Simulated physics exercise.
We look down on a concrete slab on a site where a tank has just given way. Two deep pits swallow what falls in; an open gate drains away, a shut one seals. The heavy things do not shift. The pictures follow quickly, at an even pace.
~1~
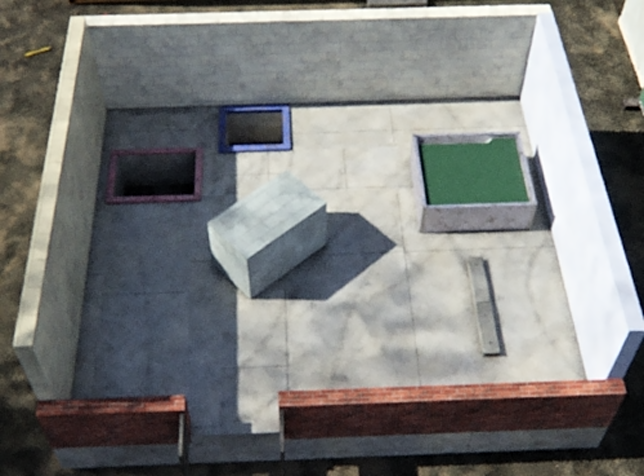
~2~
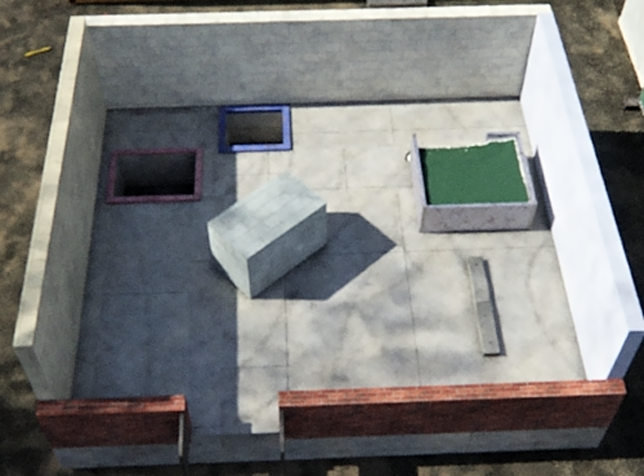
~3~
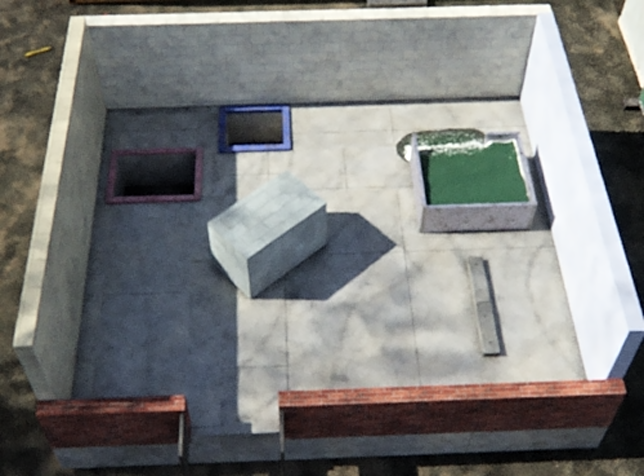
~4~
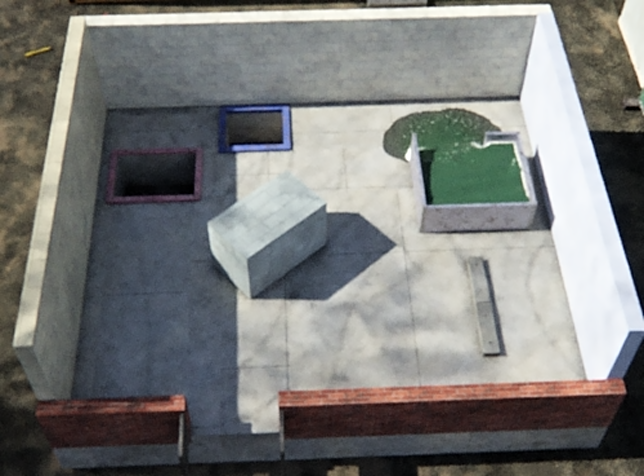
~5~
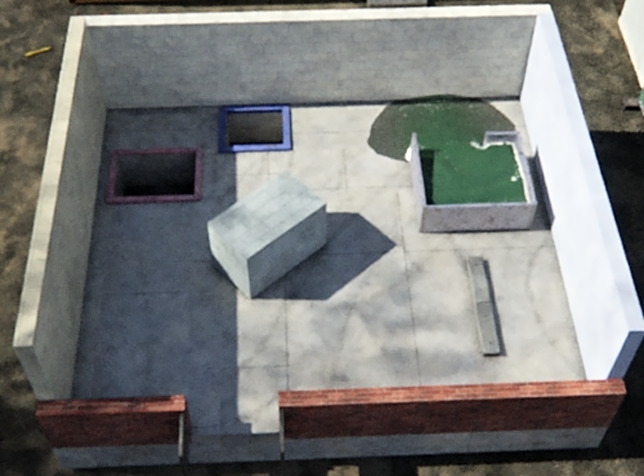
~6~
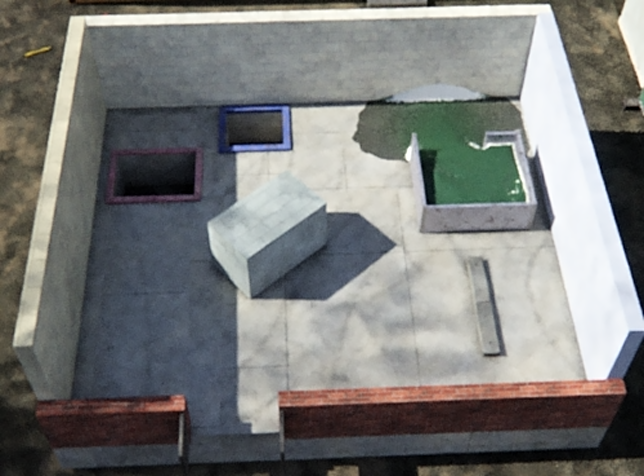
In this clip, green water sits in a walled tank on a concrete slab, then pours out through the tank's far side and spreads across the floor in a widening pool, reaching the back wall.
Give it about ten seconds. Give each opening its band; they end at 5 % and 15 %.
The gate takes under 5 %; the pink pit takes under 5 %; the blue pit takes over 15 %.
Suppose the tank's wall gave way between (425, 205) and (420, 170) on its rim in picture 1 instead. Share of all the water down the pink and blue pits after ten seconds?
Roughly, in per cent: Pink 14, blue 8.
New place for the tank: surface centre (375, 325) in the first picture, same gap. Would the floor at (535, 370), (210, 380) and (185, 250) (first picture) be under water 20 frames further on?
As listed: Not flooded, covered, free of water.
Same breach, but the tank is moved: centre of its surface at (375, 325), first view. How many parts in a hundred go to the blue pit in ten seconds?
In per cent: Blue 4.
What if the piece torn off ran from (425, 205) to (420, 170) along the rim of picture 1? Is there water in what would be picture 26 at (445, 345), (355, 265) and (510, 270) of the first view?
In that order: Not flooded, wet, not flooded.
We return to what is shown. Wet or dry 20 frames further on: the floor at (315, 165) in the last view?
There: Flooded.
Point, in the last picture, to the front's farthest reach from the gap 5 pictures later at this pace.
At about (301, 103).
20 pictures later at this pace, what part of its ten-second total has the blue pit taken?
Near 50 in a hundred.
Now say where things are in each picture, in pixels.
The first picture shows still water in the water tank at (472, 172).
In the second picture, the front is at a hidden place, out from the gap on the water tank's far side.
In the third picture, water pours out on the water tank's far side and has run to a hidden place.
In the fourth picture, water pours out on the water tank's far side and has run to (459, 111).
In the fifth picture, water pours out on the water tank's far side and has run to (469, 97).
In the sixth picture, the front is at (374, 100), out from the gap on the water tank's far side.
A moment on, water covers 10 % of the floor; the gate 0 %, the pink pit 0 %, the blue pit 0 %.
Next, water covers 15 % of the floor; the gate 0 %, the pink pit 0 %, the blue pit 3 %.
Then, water covers 30 % of the floor; the gate 0 %, the pink pit 0 %, the blue pit 12 %.
Later, water covers 45 % of the floor; the gate 0 %, the pink pit 0 %, the blue pit 20 %.
In the end, water covers 65 % of the floor; the gate 0 %, the pink pit 0 %, the blue pit 24 %.
